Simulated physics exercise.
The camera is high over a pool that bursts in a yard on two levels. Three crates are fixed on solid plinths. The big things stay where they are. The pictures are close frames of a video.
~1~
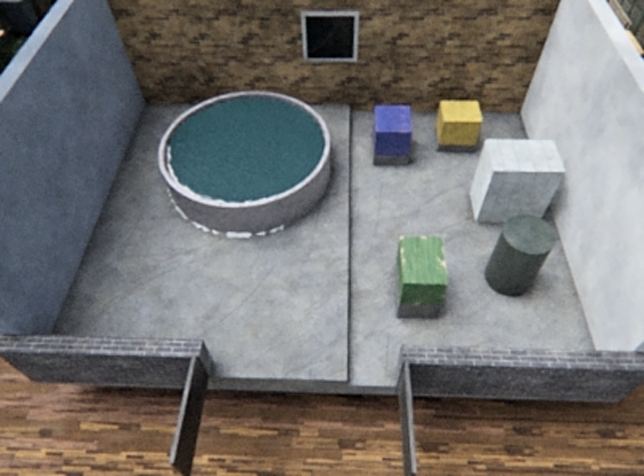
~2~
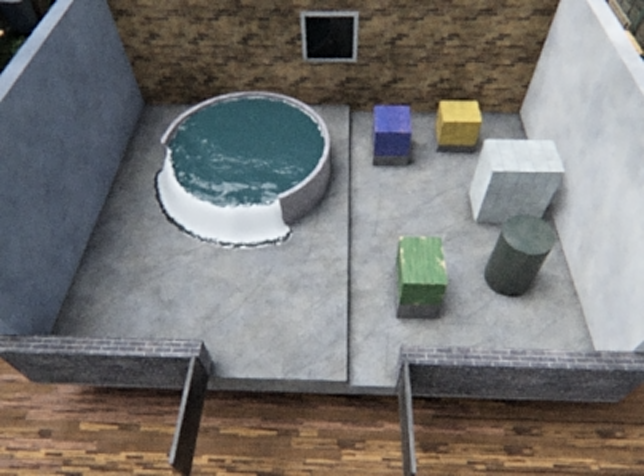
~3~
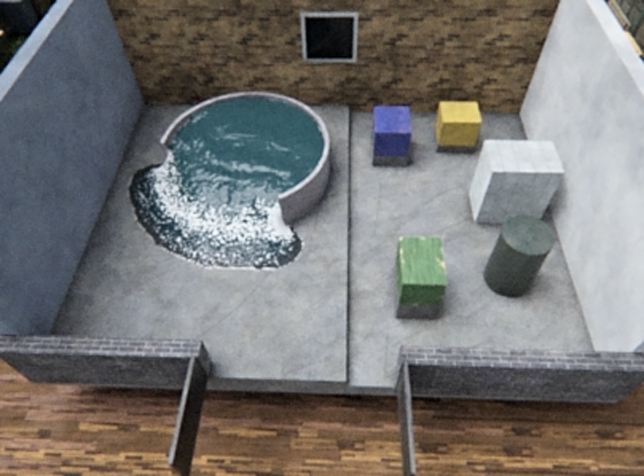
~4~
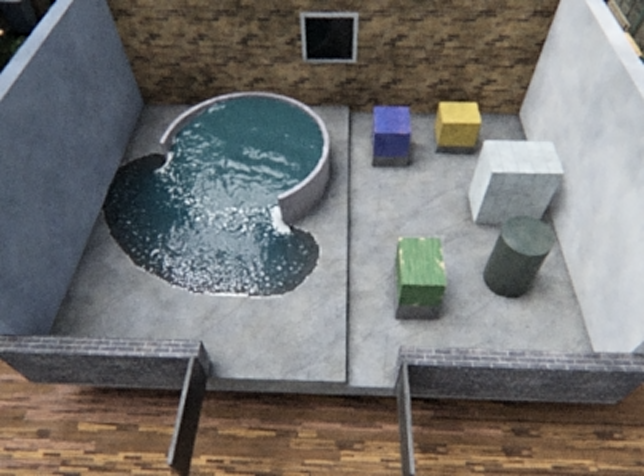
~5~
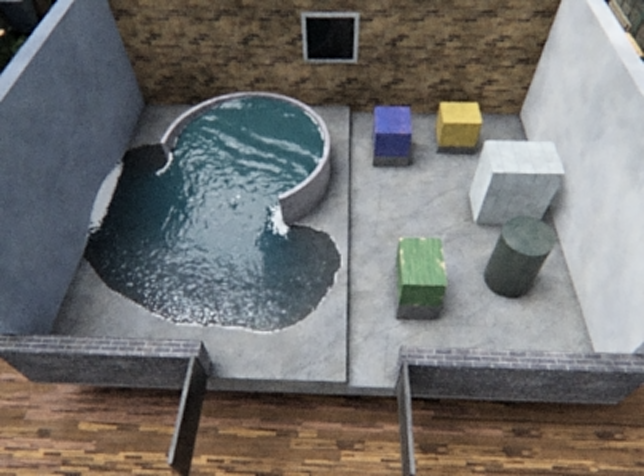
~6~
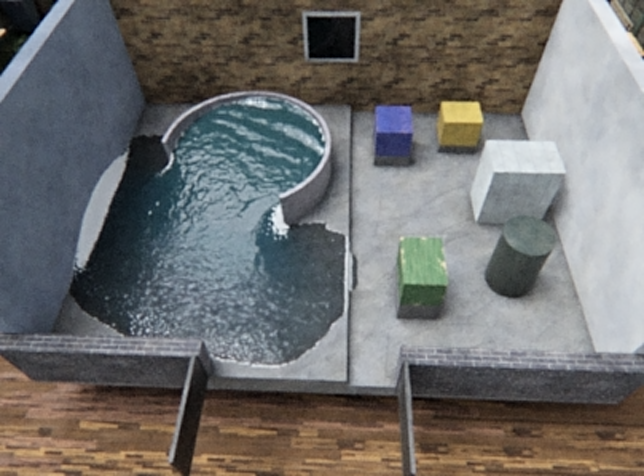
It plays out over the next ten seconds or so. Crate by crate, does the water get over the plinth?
The blue crate stays dry; the green crate stays dry; the yellow crate stays dry.
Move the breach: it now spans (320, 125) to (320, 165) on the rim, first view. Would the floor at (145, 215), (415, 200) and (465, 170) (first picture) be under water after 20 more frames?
In turn: Clear, flooded, under water.
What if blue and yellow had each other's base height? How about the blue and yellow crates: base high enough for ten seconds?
One by one: Blue crate stays dry; yellow crate is safe.
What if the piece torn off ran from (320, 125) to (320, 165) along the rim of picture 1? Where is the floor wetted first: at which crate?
First comes the blue crate.
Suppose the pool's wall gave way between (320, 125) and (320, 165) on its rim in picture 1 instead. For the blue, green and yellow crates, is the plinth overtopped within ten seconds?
Then: The blue one takes water, the green one keeps dry, the yellow one is soaked.
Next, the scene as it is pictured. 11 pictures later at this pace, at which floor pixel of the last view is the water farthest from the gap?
Around (486, 373).
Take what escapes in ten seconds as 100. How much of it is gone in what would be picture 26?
Roughly 45 per cent.
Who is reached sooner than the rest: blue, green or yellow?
That is the crate marked green.
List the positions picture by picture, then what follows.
Still water in the round tank at (246, 147), in the first frame.
The front is at (288, 233), out from the gap at (197, 214), in the second frame.
Water pours out at (197, 216) and has run to (293, 254), in the third frame.
Water pours out at (197, 217) and has run to (311, 264), in the fourth frame.
The front is at (300, 315), out from the gap at (198, 218), in the fifth frame.
Water pours out at (199, 217) and has run to a hidden place, in the sixth frame.
A moment on, water covers 40 % of the floor; the blue crate not reached, the green crate water round its plinth, the yellow crate not reached.
Next, water covers 40 % of the floor; the blue crate not reached, the green crate water round its plinth, the yellow crate not reached.
Then, water covers 45 % of the floor; the blue crate not reached, the green crate water round its plinth, the yellow crate not reached.
Later, water covers 80 % of the floor; the blue crate water round its plinth, the green crate water round its plinth, the yellow crate water round its plinth.
In the end, water covers 95 % of the floor; the blue crate stayed above the water, the green crate stayed above the water, the yellow crate stayed above the water.
